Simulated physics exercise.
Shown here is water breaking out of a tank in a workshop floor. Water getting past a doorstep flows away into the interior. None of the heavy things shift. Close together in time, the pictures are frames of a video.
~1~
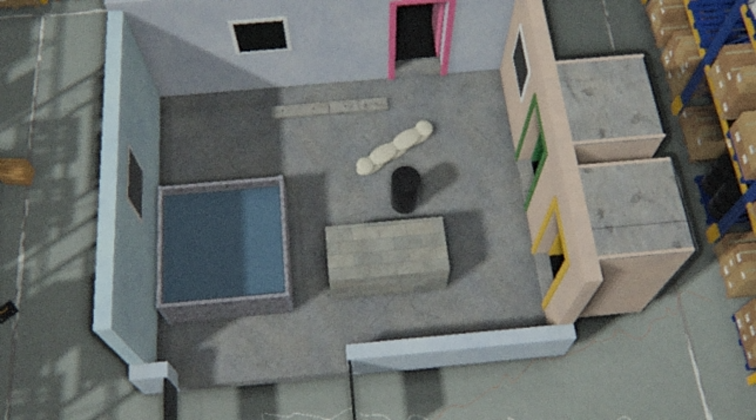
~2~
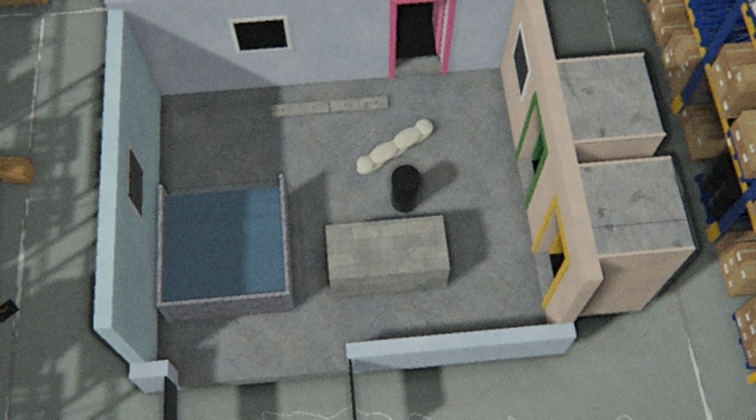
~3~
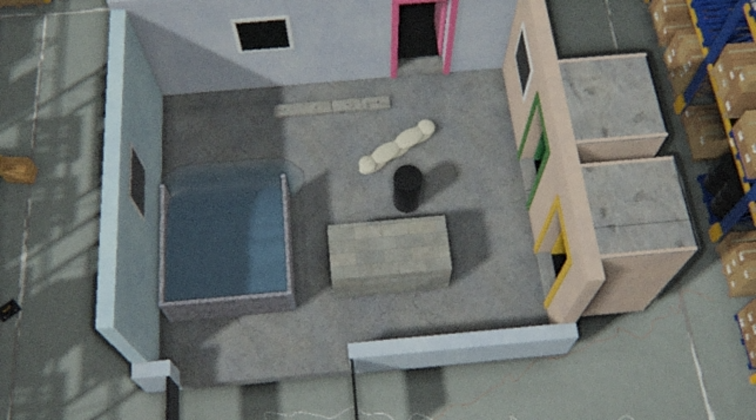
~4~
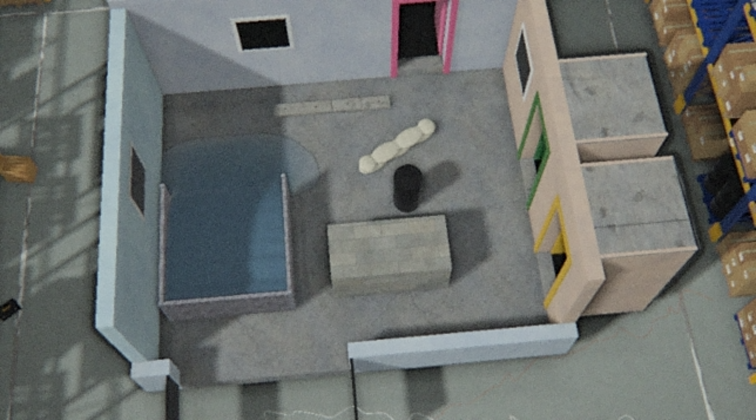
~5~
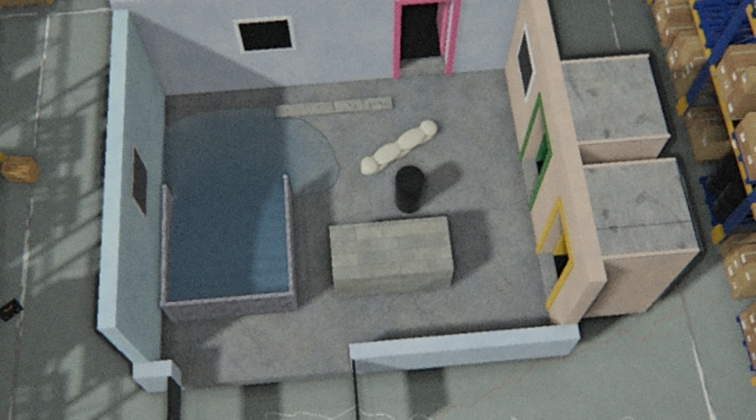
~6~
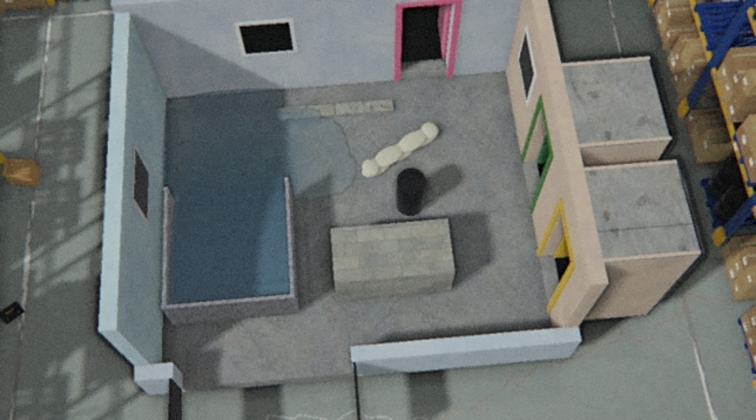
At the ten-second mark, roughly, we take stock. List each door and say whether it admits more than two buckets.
As I see it, pink door: Does not overshoot, green door: Does not overshoot, yellow door: Overshoots.
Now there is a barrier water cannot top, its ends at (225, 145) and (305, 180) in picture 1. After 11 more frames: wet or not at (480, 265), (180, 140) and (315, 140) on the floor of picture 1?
Reading them off in sequence: Spared, swamped, swamped.
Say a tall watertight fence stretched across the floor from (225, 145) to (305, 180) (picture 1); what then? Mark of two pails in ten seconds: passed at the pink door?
As for that door, the pink one comes in short.
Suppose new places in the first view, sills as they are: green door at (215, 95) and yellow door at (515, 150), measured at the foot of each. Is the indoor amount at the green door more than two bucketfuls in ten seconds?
Well, green door breaks the limit, as far as I can tell.
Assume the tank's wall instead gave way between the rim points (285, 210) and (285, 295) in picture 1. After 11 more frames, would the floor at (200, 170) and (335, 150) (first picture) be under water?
Point one not reached; point two reached.
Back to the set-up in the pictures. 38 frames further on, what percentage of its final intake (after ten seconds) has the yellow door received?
My estimate is close to 0 per cent.
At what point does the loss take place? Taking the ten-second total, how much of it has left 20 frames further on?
My reading is near 0 per cent.
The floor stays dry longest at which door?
Observed: The yellow one.
A moment on, water covers 30 % of the floor; the pink door not reached, the green door not reached, the yellow door not reached.
Next, water covers 35 % of the floor; the pink door wet at the sill, nothing in, the green door not reached, the yellow door not reached.
Then, water covers 50 % of the floor; the pink door wet at the sill, nothing in, the green door wet at the sill, nothing in, the yellow door not reached.
Later, water covers 80 % of the floor; the pink door under two buckets in, the green door under two buckets in, the yellow door wet at the sill, nothing in.
In the end, water covers 95 % of the floor; the pink door under two buckets in, the green door under two buckets in, the yellow door far over two buckets in.
